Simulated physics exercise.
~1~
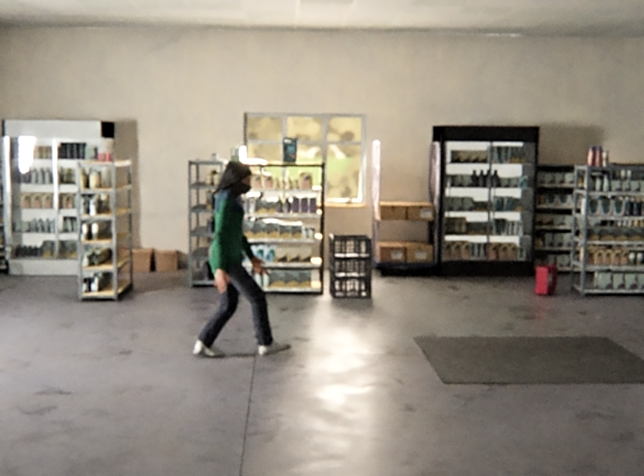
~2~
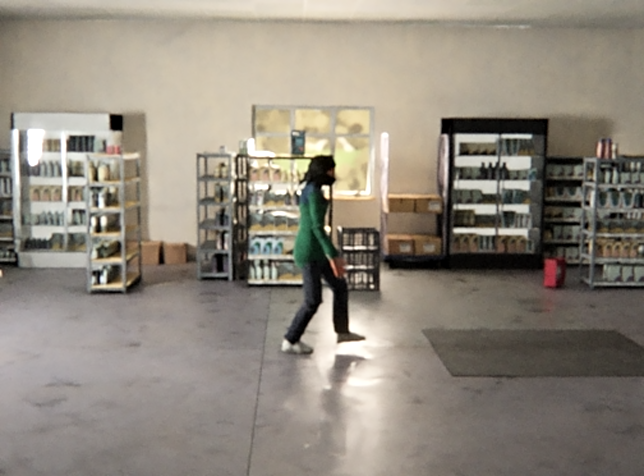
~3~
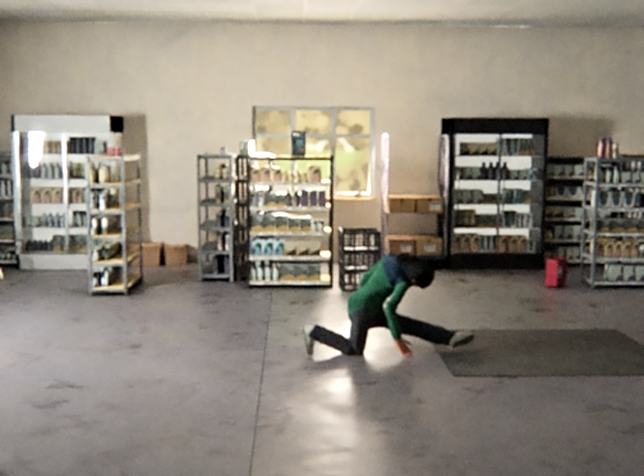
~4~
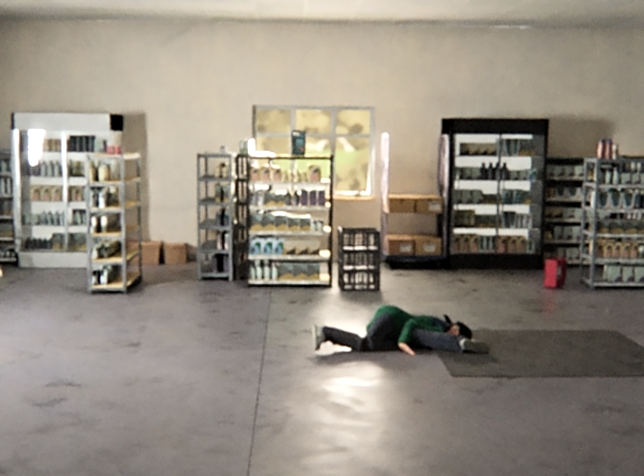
We see a person in a green top walk right across a gray floor past stocked shelves, drop low with legs spread and a hand reaching down, then collapse forward and lie with their head over the near edge of a dark mat.
